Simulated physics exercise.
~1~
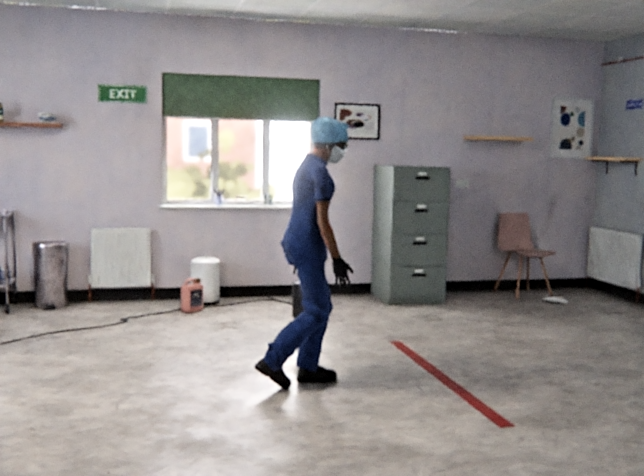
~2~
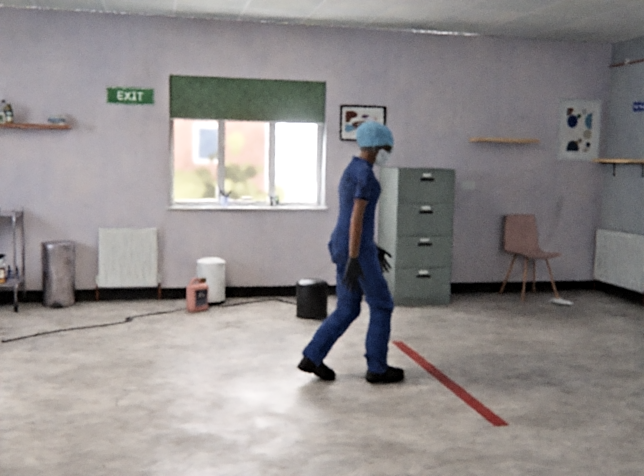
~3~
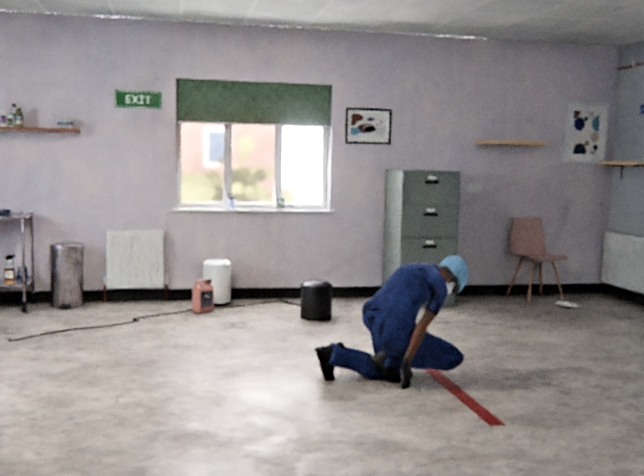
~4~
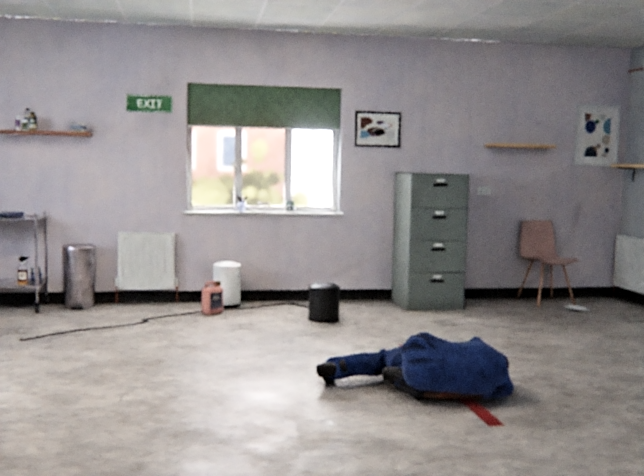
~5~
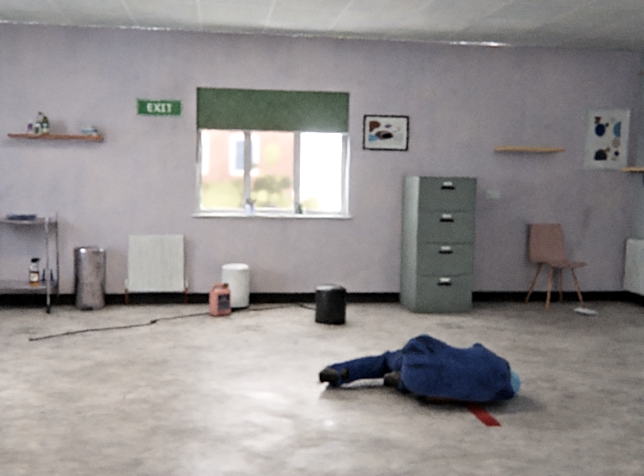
At first, a person in blue scrubs, a light blue cap, a face mask and dark gloves walks to the right across a grey floor toward a strip of red tape. The view drifts slightly sideways past a window, an exit sign and a filing cabinet. Just short of the tape, the person drops to the knees and folds forward, head down and arms hanging. The body then slumps to the floor on the right. It ends lying still, with the legs trailing left, the hips short of the tape and the head beyond it.
